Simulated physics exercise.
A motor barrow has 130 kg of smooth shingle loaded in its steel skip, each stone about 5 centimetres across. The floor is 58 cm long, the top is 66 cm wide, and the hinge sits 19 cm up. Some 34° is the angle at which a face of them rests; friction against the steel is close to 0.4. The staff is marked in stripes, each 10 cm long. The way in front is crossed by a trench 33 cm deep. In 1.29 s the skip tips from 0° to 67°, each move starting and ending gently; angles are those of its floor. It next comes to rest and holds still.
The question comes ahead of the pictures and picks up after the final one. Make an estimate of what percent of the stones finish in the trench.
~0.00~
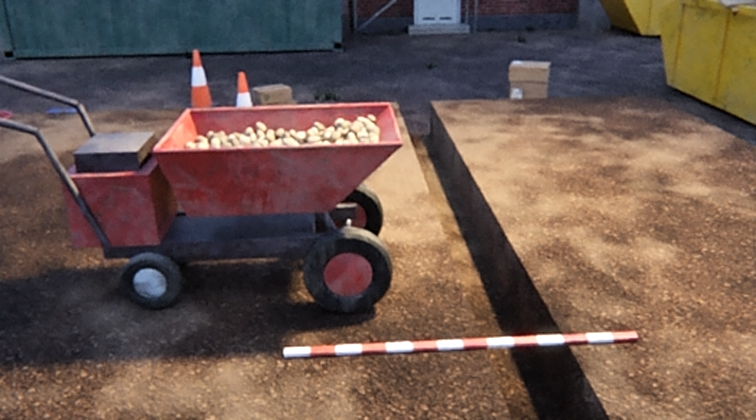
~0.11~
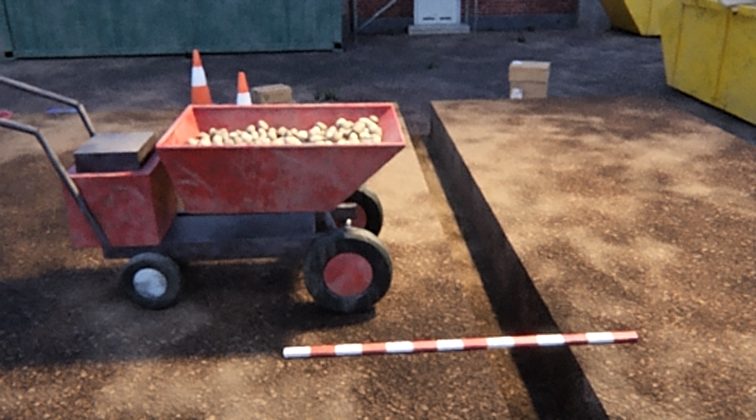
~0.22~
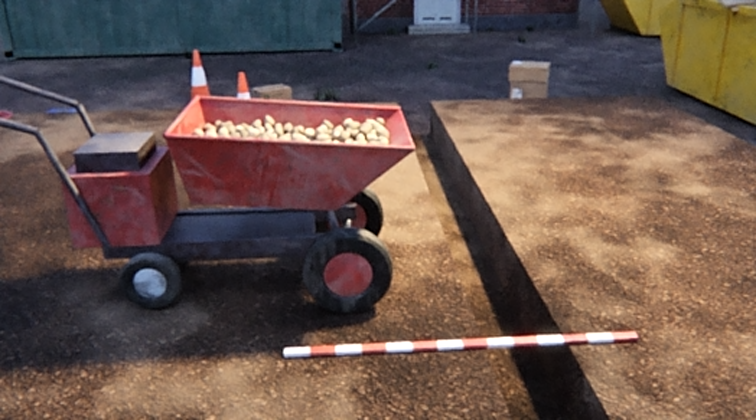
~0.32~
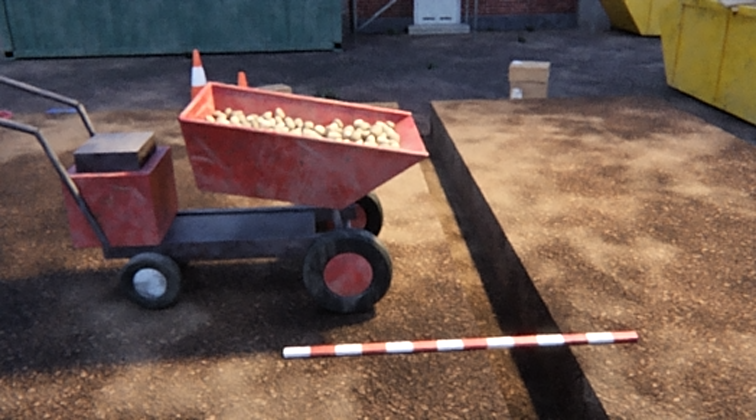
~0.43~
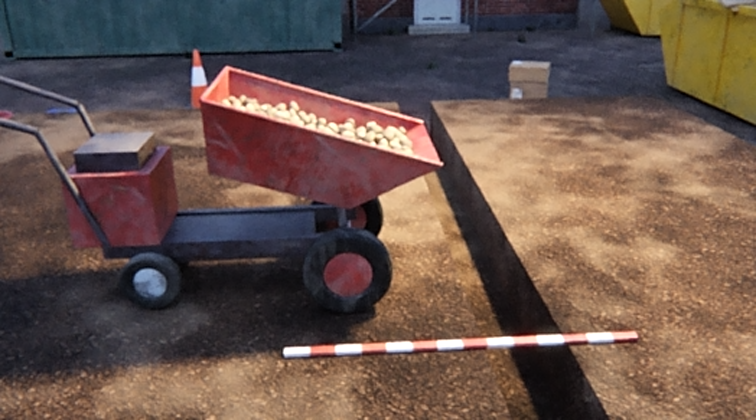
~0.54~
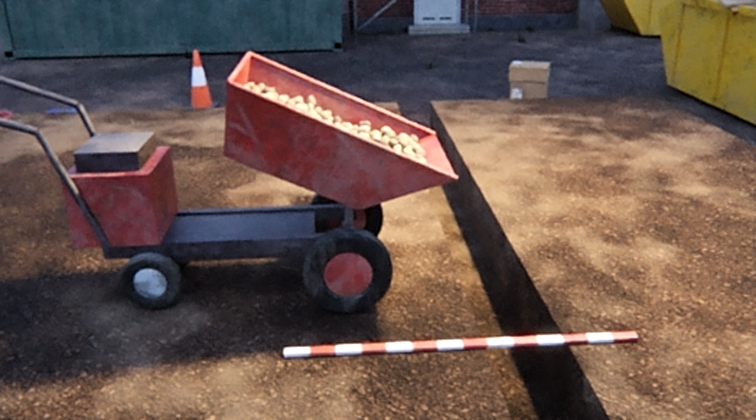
About 60 percent.
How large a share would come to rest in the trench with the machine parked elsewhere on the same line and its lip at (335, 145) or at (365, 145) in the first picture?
90 %, then 95 %.
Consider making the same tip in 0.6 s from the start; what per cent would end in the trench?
That works out at about 45 in a hundred.
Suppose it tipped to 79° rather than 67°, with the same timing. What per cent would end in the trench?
Share in trench: Approx. 80%.
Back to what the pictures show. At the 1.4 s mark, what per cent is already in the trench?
Roughly 35 percent of the load.
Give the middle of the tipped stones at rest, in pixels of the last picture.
Near (517, 307).
After 1.0 s the floor is at 57°; 100 % in the skip; the foremost stones are at (477, 207).
After 1.4 s the floor is at 67°; 47 % in the skip, 34 % in the trench, 19 % past the trench; the foremost stones are at (588, 260).
After 1.7 s the floor is at 67°; 12 % in the skip, 49 % in the trench, 39 % past the trench; the foremost stones are at (706, 265).
After 3.7 s the floor is at 67°; 0 % in the skip, 60 % in the trench, 40 % past the trench; the foremost stones are past the picture's edge.
